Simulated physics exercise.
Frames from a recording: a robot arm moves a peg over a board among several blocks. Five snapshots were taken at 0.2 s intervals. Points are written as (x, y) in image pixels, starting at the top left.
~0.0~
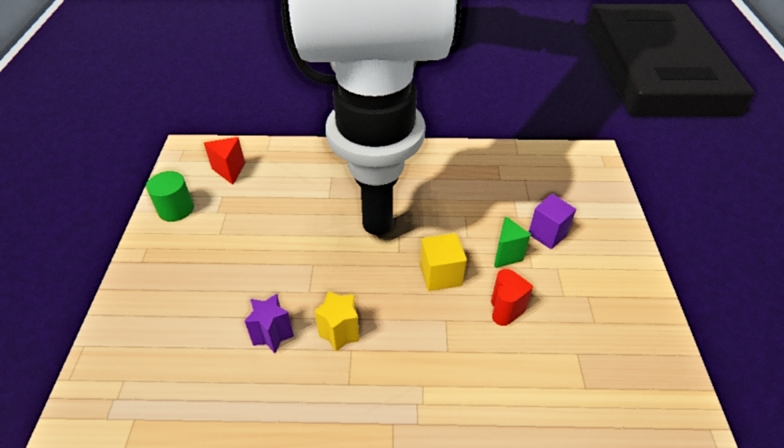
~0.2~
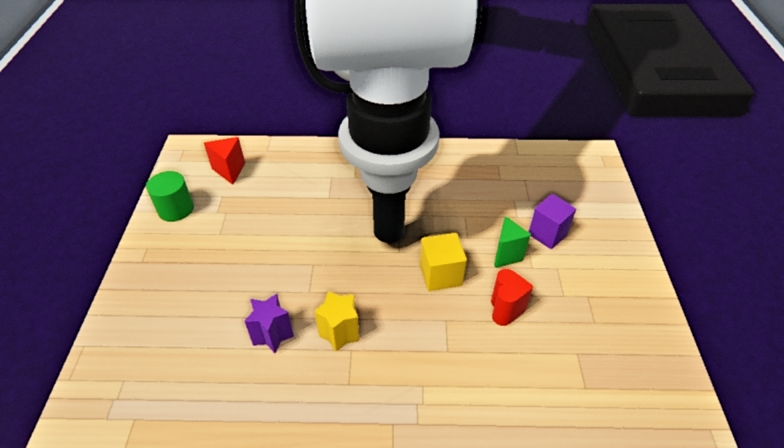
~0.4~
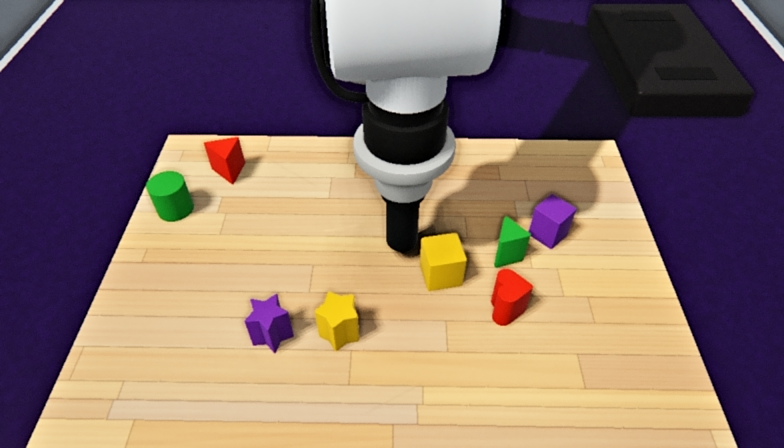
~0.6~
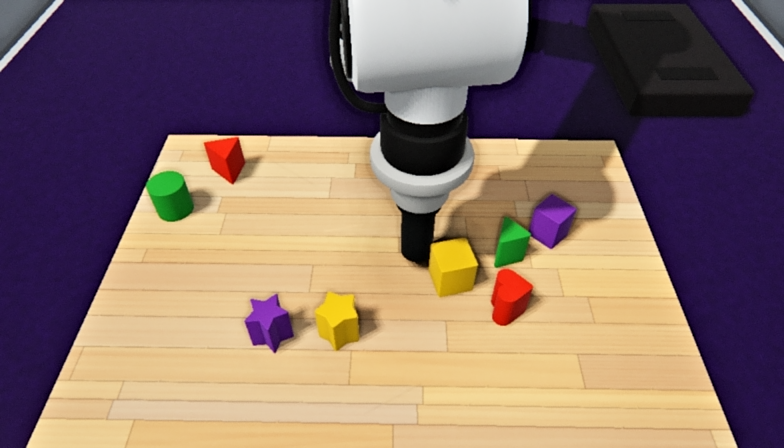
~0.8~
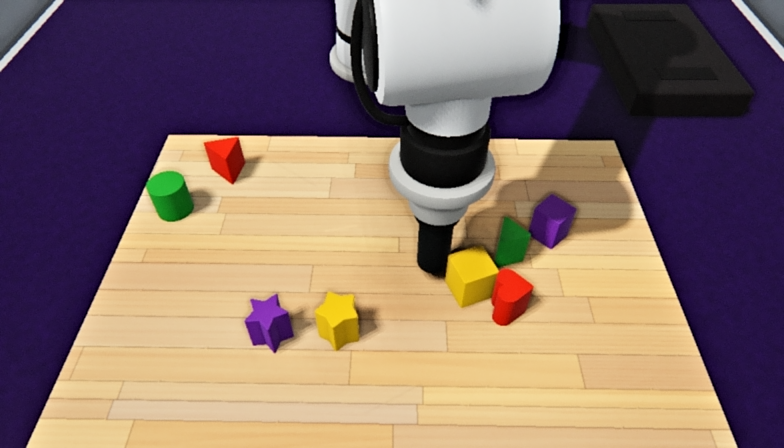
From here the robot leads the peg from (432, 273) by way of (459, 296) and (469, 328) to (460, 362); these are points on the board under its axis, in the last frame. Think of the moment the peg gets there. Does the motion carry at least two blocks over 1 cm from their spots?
Yes, I think so.
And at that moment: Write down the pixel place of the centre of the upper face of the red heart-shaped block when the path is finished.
The centre of its top will be at (549, 293).
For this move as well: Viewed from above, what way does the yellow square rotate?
It turns round anticlockwise.
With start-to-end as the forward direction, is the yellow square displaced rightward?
In short: No.
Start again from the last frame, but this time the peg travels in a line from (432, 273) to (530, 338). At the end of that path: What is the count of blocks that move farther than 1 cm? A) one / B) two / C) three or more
I'll go with B - two.
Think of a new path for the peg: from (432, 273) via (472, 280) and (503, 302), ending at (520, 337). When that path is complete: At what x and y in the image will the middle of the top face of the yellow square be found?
The middle of its top is at (563, 301).
The first path, step by step. One third of the way, peg (462, 286); yellow square (505, 273), turned 45° anticlockwise; red heart-shaped block (538, 291), turned 35° clockwise.
Two thirds of the way, peg (472, 317); yellow square (510, 280), turned 70° anticlockwise; red heart-shaped block (549, 293), turned 15° clockwise.
At the end, peg (462, 352); yellow square (510, 280), turned 70° anticlockwise; green triangle in place; red heart-shaped block (549, 293), turned 15° clockwise.
